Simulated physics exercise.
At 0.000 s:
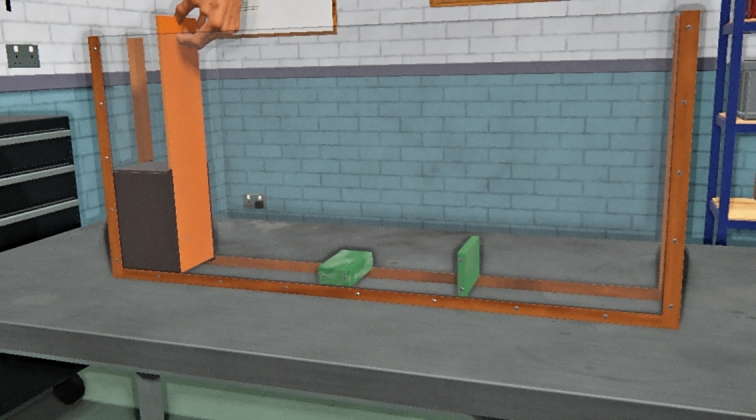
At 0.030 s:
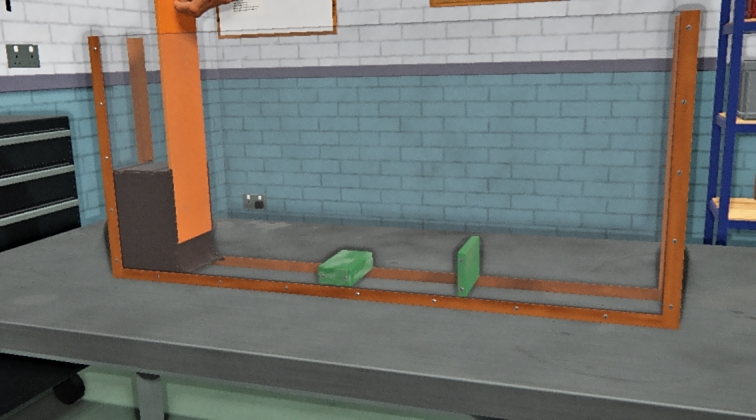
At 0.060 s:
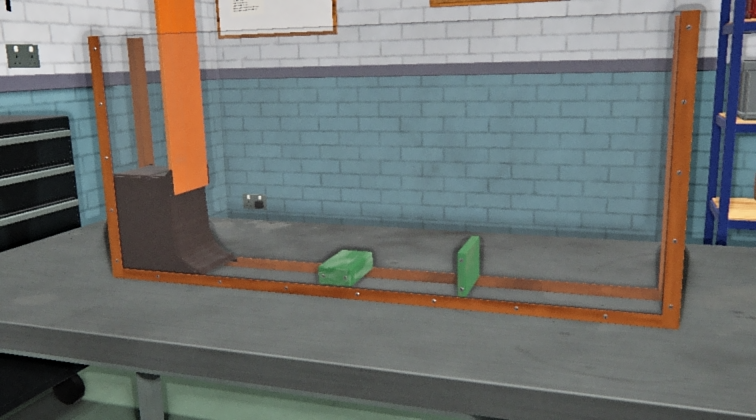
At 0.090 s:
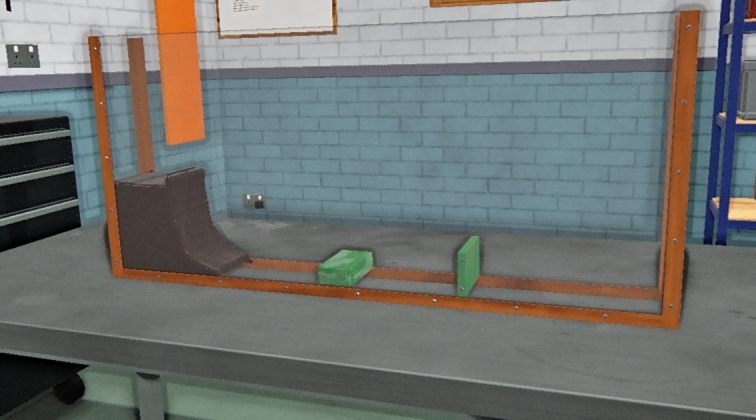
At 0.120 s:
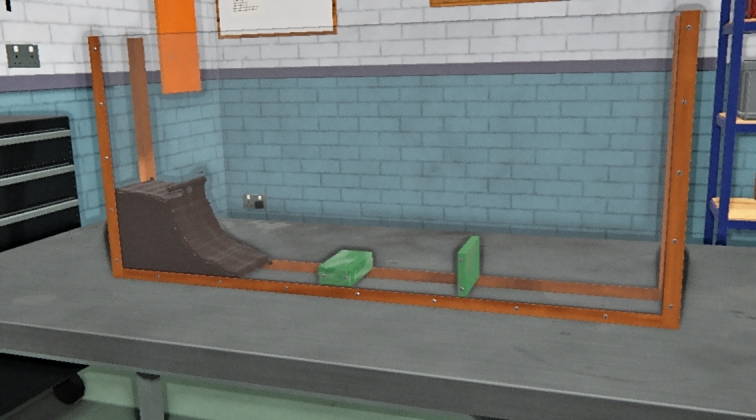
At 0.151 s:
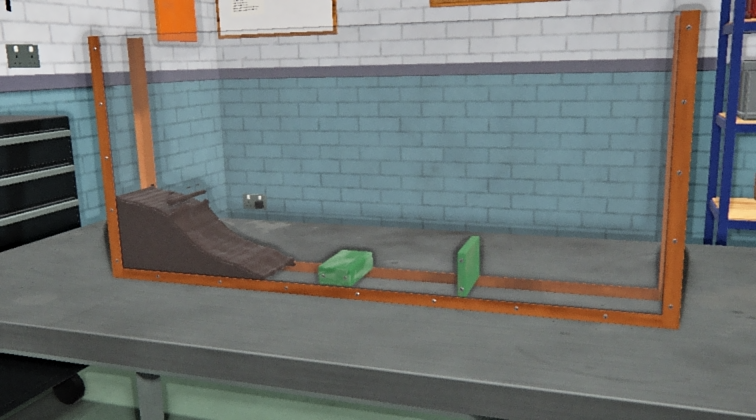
Dark liquid slumped and spread rightward along the floor of a long see-through trough as a hand pulled the orange board straight up, its front nearing the first of two low green barriers.
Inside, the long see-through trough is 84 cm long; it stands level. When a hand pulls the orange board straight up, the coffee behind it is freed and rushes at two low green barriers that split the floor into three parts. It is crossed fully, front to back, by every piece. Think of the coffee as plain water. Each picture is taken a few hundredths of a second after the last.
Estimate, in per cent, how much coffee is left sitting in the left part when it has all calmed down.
Around 58 percent of it.
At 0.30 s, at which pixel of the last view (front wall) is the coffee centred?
Around (222, 257).
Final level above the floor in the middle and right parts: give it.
3.0 cm and 1.0 cm, give or take.
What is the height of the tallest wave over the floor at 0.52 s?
Peak height: Approx. 12.5 cm.
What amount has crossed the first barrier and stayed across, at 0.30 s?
About 8 %.
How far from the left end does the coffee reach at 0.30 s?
Roughly 44 cm out.
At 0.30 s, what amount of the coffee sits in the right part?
Share: Around 0 %.
By 0.30 s 91 per cent is still short of the first barrier, 0 is over the second.
By 0.52 s 61 per cent is still short of the first barrier, 9 is over the second.
By 0.93 s 46 per cent is still short of the first barrier, 11 is over the second.
At rest it is 58 per cent left, 31 middle, 11 right.
